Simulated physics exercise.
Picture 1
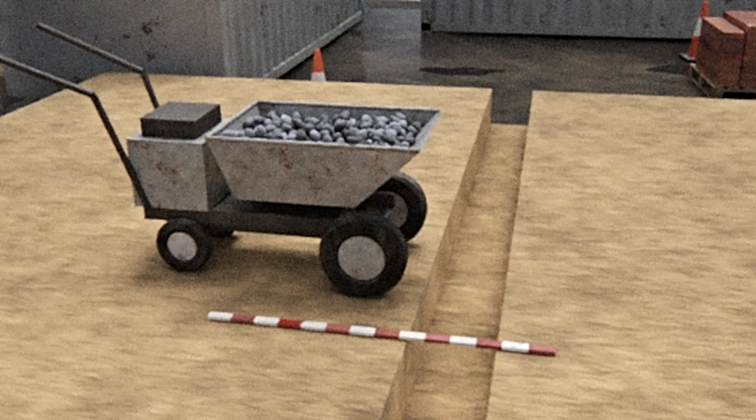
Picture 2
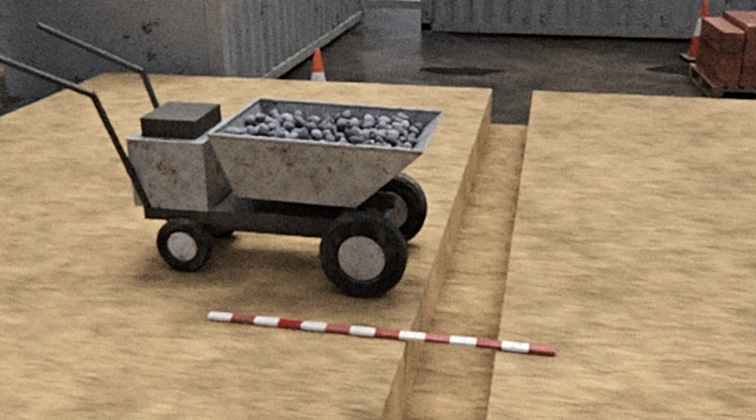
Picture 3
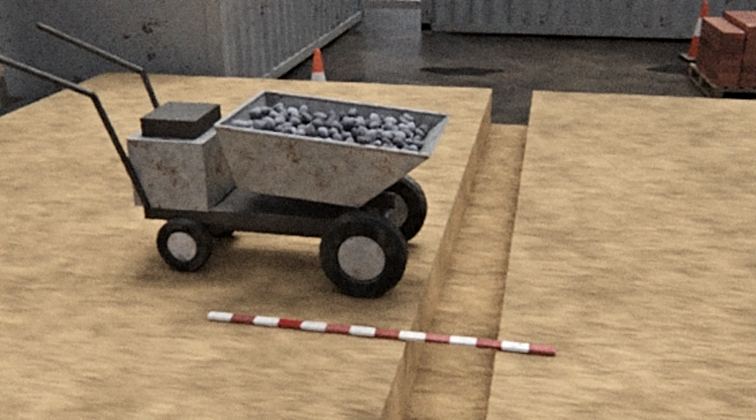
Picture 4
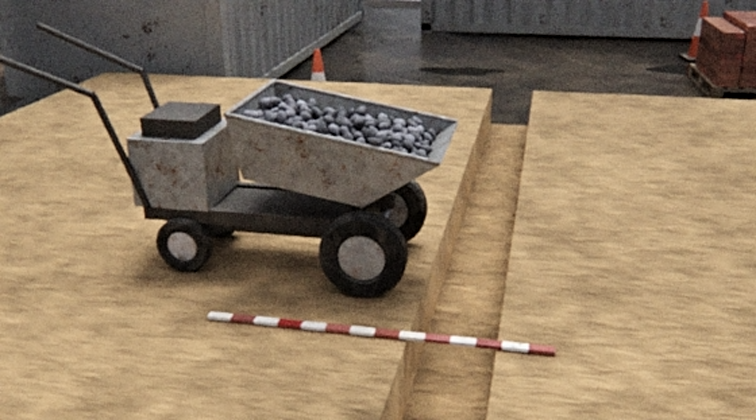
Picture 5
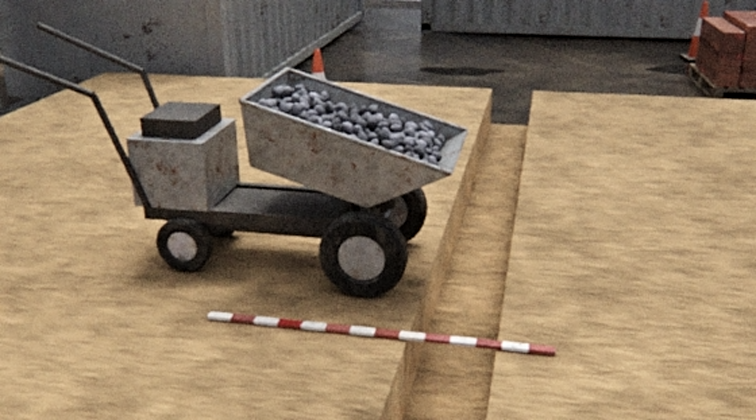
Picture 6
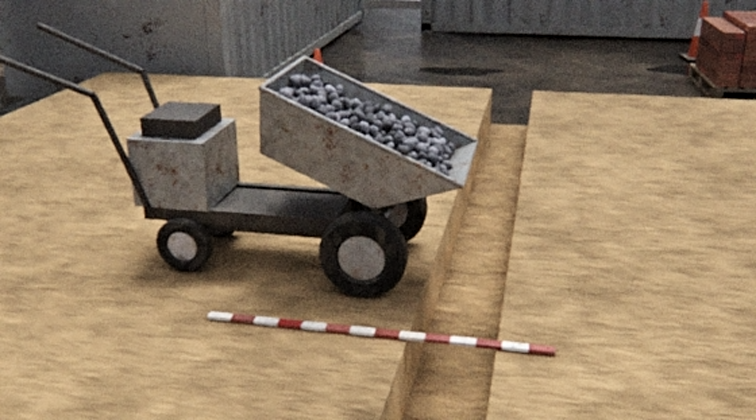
The rusty grey skip of a motor barrow, loaded with round grey stones, sits nearly level, then starts tilting toward the trench on its right. Its back end lifts clear of the chassis and its lip dips as the slope steepens, while the wheels stay still behind a red and white banded pole.
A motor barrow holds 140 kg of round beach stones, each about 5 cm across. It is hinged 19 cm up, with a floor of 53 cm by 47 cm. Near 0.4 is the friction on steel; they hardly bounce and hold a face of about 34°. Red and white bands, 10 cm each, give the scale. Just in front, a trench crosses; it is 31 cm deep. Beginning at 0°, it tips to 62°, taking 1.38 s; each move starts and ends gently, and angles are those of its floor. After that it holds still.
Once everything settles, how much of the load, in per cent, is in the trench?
Once it settles, about 21 per cent of the load is there.
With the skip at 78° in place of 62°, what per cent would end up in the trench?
Near 10 per cent then.
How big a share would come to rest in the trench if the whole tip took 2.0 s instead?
It would come to roughly 30 per cent.
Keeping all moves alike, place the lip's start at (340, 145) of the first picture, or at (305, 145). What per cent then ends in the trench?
About 95 and 90 per cent.
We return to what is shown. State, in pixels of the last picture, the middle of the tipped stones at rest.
The middle should be near (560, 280).
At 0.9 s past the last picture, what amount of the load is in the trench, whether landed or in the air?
About 0%.
Then, 0.4 s after the last picture the floor is at 52°, 100 % in the skip; the foremost stones are at (497, 216).
Then, 0.9 s after the last picture the floor is at 62°, 55 % in the skip, 1 % in the trench, 45 % past the trench; the foremost stones are at (626, 294).
Then, 1.2 s after the last picture the floor is at 62°, 22 % in the skip, 3 % in the trench, 75 % past the trench; the foremost stones are at (744, 315).
Then, 3.2 s after the last picture the floor is at 62°, 0 % in the skip, 21 % in the trench, 79 % past the trench; the foremost stones are past the picture's edge.
